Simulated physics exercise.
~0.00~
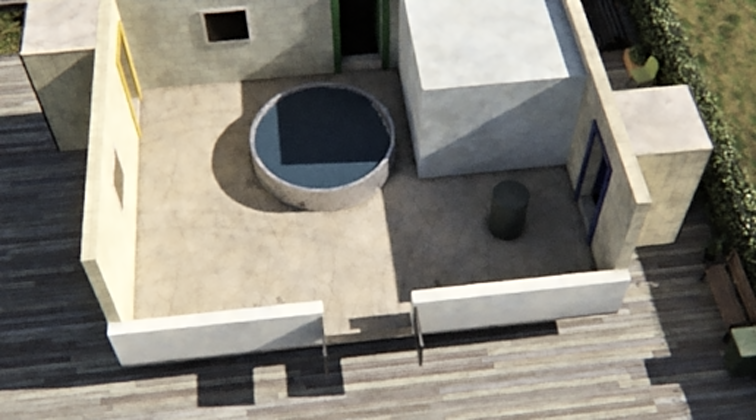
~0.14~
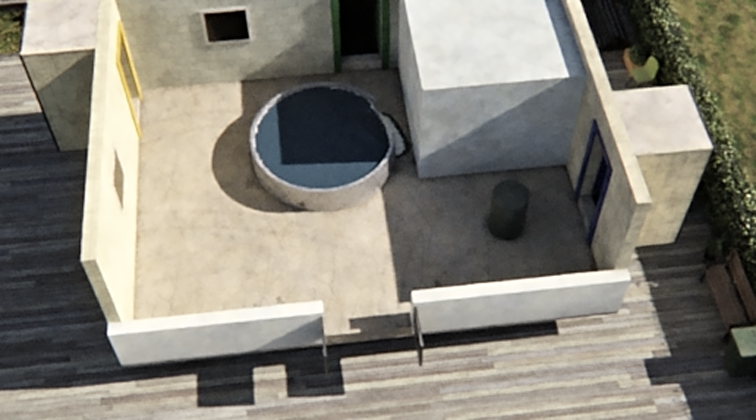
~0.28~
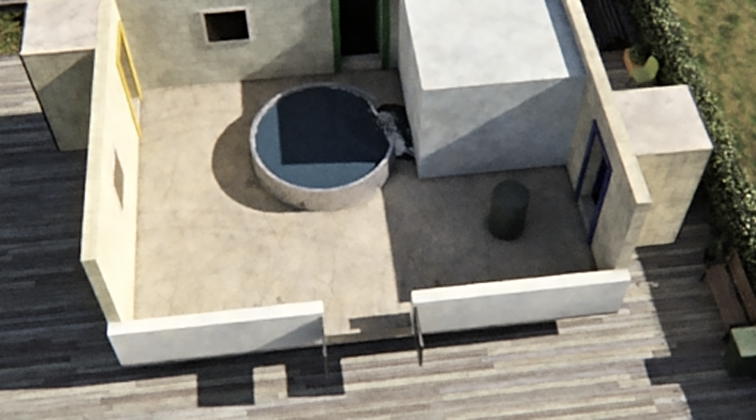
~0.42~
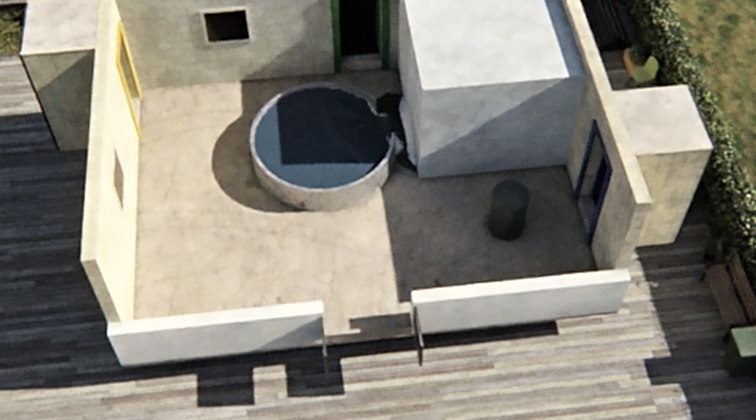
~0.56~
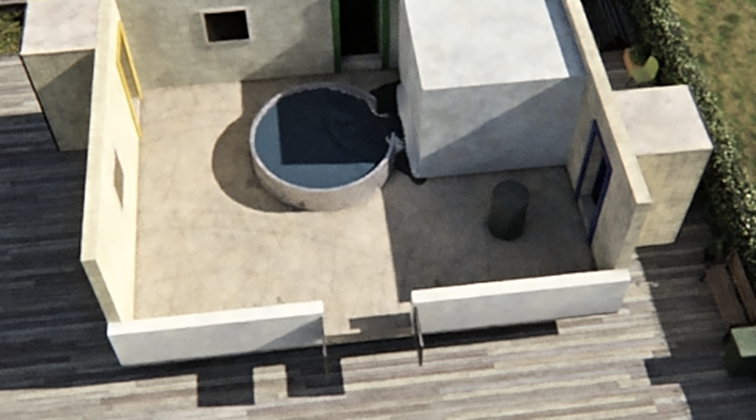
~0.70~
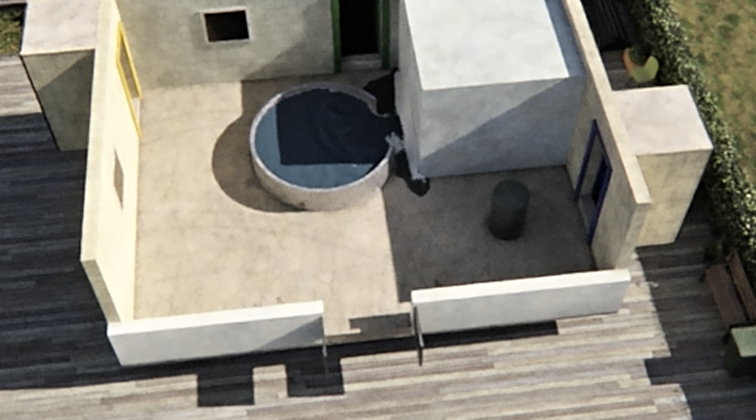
In this clip, a round pool stands in a walled yard beside a pale block-shaped building; its right side breaks open, and dark water pours through the gap, spreading over the floor beside the building, toward the back and front.
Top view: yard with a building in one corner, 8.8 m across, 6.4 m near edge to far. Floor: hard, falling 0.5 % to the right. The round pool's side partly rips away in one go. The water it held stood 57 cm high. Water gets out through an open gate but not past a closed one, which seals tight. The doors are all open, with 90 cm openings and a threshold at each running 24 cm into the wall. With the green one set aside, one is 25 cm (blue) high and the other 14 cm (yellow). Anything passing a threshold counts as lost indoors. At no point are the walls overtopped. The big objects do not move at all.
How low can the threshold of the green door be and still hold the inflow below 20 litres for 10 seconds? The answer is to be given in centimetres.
No lower than about 30 cm.
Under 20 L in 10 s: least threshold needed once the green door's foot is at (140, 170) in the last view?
It needs roughly 7.0 cm.
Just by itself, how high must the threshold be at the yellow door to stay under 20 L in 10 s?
Roughly 16 cm at yellow.
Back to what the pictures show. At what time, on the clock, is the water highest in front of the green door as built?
Some 2.4 s, more or less.
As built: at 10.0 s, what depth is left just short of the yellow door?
Lab note: Depth approx. 12.0 cm.
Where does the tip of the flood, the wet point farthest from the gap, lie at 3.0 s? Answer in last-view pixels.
(149, 91).
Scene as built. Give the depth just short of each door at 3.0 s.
In cm - blue: 0, yellow: 0, green: 30.
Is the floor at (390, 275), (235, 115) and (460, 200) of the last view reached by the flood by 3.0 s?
Taking them in turn, I'd call them touched by the flood, touched by the flood and spared by the flood.
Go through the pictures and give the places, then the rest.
The first picture shows the round pool at (323, 137) is whole and still, 57 cm deep; the green door at (361, 37) is dry.
In the second picture, the gap is at (386, 129), the front 0.3 m out at (391, 119); the back of the round pool holds 57 cm.
In the third picture, the gap is at (386, 130), the front 0.7 m out at (407, 113); the back of the round pool holds 57 cm.
In the fourth picture, the gap is at (386, 131), the front 1.0 m out at (404, 97); the back of the round pool holds 57 cm.
In the fifth picture, the gap is at (386, 130), the front 1.3 m out at (401, 83); the back of the round pool holds 57 cm.
In the sixth picture, the front is at (399, 70), 1.6 m from the gap at (386, 130); 1.5 m2 of floor is wet, 57 cm left at the back; 0.7 m in a straight line remain to the green door at (361, 37).
After 1.4 s water covers 10 % of the floor, deepest (52 cm) near (405, 137); 28 cm at the green door, 1 litre in over its 25 cm threshold.
After 3.0 s water covers 40 % of the floor, deepest (38 cm) near (393, 70); 30 cm at the green door, 39 litres in over its 25 cm threshold.
After 10.0 s water covers 95 % of the floor, deepest (18 cm) near (405, 137); 14 cm at the green door, 53 litres in over its 25 cm threshold.
At the green door as built, the water arrived by 1.1 s and peaked near 34 cm at 2.4 s.
Run again over the same 10 s with other heights there, 39 litres in over 26.5 cm, 2 litres over 36.5 cm. The limit of 20 litres is kept from about 30 cm up.
